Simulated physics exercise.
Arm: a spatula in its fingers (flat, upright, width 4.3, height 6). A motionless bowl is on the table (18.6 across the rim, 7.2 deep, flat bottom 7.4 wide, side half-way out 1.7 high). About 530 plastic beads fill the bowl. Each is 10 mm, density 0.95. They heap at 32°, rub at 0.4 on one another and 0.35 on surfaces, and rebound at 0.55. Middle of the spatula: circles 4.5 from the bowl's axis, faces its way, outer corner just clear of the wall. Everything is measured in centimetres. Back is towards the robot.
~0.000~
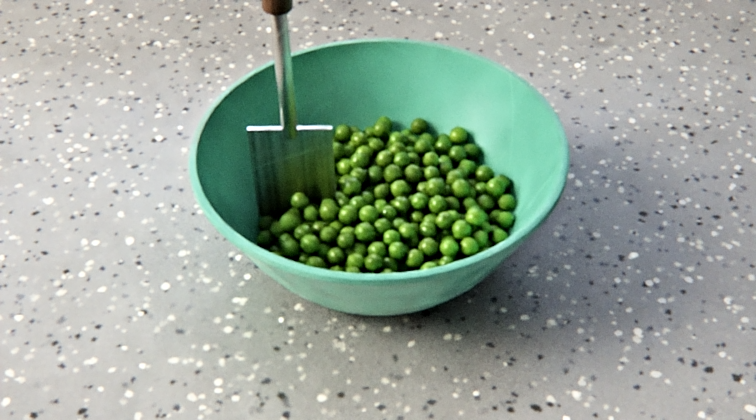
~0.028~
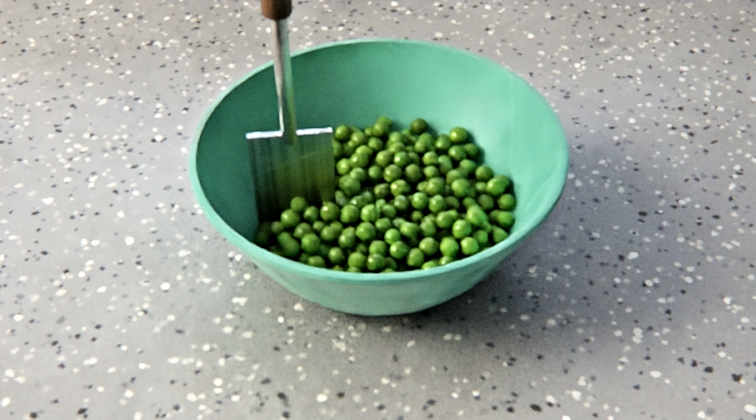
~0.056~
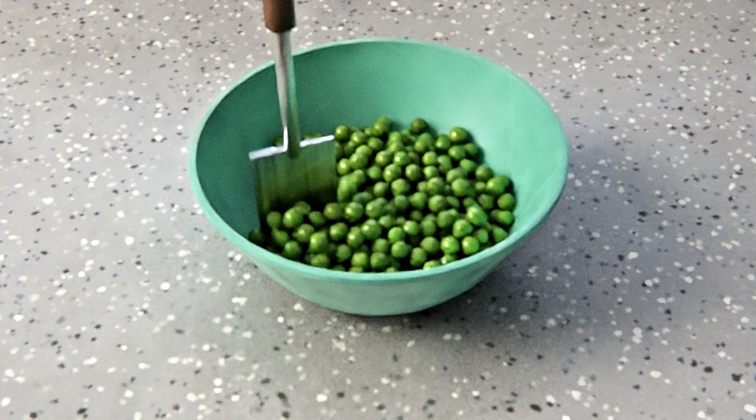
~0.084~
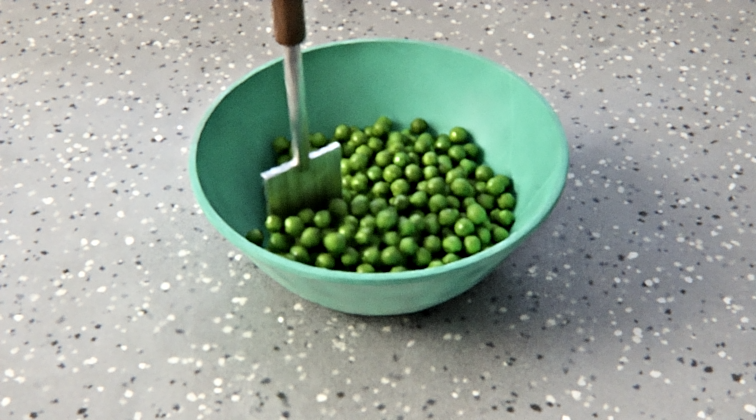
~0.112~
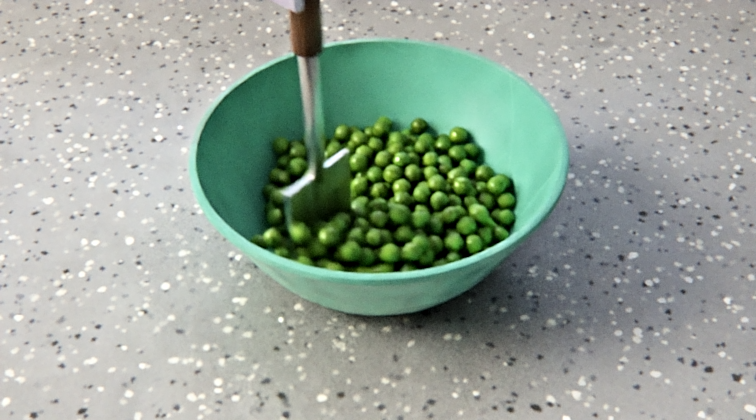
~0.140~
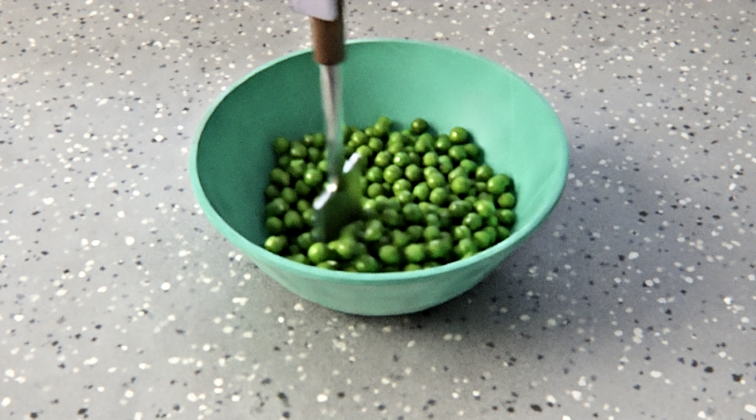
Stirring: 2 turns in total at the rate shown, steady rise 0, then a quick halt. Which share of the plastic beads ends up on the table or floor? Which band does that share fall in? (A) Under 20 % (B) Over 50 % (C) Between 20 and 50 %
The answer is A.
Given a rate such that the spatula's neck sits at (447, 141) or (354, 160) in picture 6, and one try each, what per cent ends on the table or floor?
Some 45 and 15 per cent respectively.
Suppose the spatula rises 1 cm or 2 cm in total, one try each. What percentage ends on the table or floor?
Close to 5 and 5 percent, in that order.
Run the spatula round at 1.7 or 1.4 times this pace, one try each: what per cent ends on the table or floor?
I'd expect near 35 per cent, then near 30 per cent.
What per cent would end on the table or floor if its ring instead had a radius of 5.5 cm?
That would come to roughly 5 percent.
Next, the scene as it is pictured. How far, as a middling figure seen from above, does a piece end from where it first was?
7 cm.
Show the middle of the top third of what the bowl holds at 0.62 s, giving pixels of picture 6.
About pixel (276, 161).
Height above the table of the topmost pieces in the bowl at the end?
About 6.5 cm.
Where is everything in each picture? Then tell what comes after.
In the first frame, spatula neck at (287, 104), 0° round; upper third of the load around (385, 201), from x 265 to 505, top at y 125; 532 in the bowl.
In the second frame, spatula neck at (287, 109), 5° round; upper third of the load around (384, 202), from x 265 to 505, top at y 125.
In the third frame, spatula neck at (290, 122), 19° round; upper third of the load around (383, 204), from x 255 to 505, top at y 125.
In the fourth frame, spatula neck at (300, 136), 35° round; upper third of the load around (384, 210), from x 255 to 505, top at y 125.
In the fifth frame, spatula neck at (316, 147), 50° round; upper third of the load around (387, 214), from x 260 to 505, top at y 125.
In the sixth frame, spatula neck at (336, 156), 65° round; upper third of the load around (398, 217), from x 270 to 505, top at y 125; 532 in the bowl.
After 0.62 s, 323° round, highest piece 8 above the table; 514 in the bowl, 12 on the table or floor, 6 in flight or on the tool.
After 1.09 s, 220° round, highest piece 9 above the table; 489 in the bowl, 33 on the table or floor, 10 in flight or on the tool.
After 1.53 s, 0° round, highest piece 7 above the table; 472 in the bowl, 60 on the table or floor.
After 2.23 s, 0° round, highest piece 6 above the table; 472 in the bowl, 60 on the table or floor.
At rest, 472 in the bowl, 60 on the table or floor. That is 11 % on the table or floor.
